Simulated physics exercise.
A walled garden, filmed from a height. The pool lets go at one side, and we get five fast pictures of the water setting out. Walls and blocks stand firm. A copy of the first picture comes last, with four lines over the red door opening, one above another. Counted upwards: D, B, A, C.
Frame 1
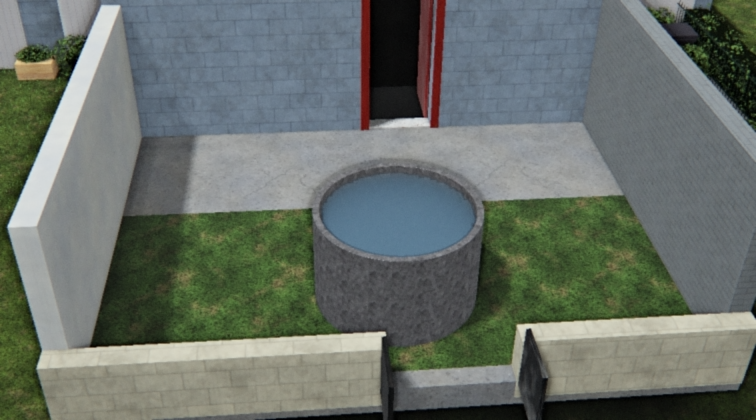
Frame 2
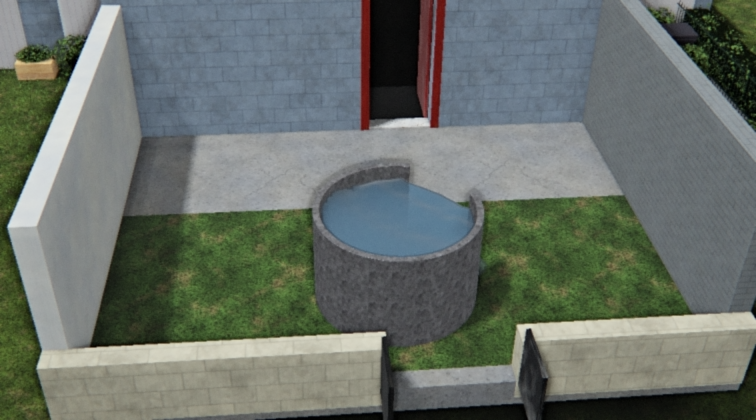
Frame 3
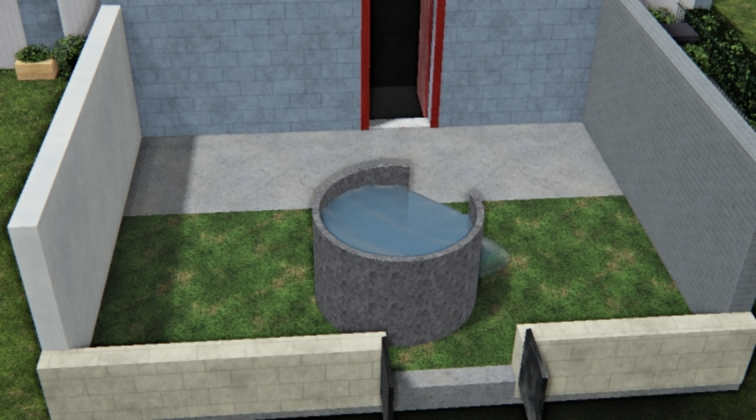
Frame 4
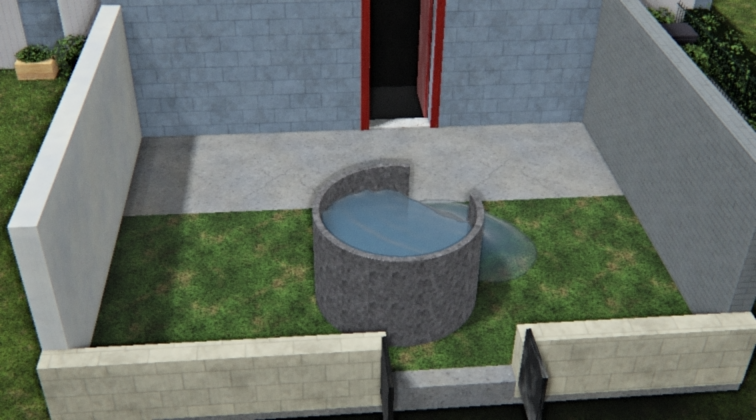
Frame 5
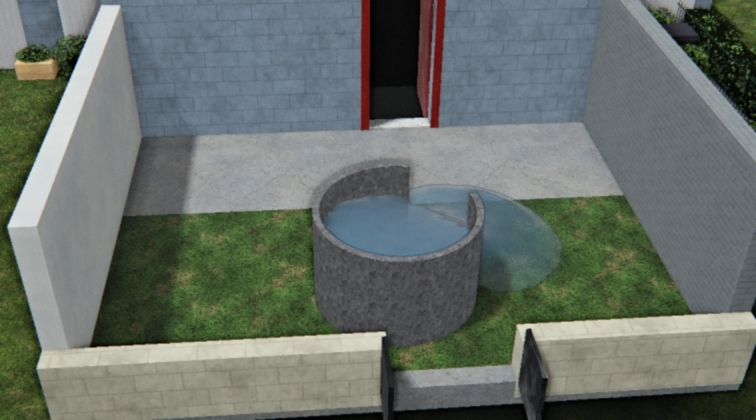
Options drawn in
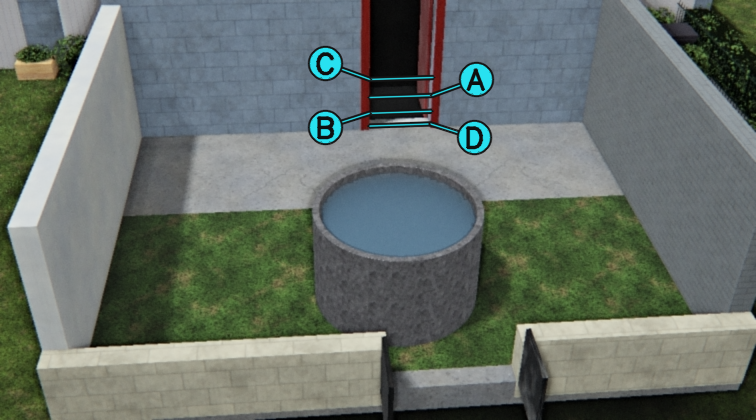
Water in a round stone pool dipped at the back right as a section of the wall there vanished, then poured through the gap and spread in a clear, rounded sheet over the grass.
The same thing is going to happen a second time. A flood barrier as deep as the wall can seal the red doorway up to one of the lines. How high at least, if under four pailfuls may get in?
I would pick line B.
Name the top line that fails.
D.
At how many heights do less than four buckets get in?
Three of them.
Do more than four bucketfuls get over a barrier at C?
No, not at all.
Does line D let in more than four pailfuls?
Yes, it does.
In cyan, A at (401, 96); B at (400, 112); C at (401, 78); D at (400, 125); from the bottom up D, B, A, C.
With A, nothing gets over.
With B, a splash gets over, under a bucket.
With C, nothing gets over.
With D, some 15 bucketfuls get in.
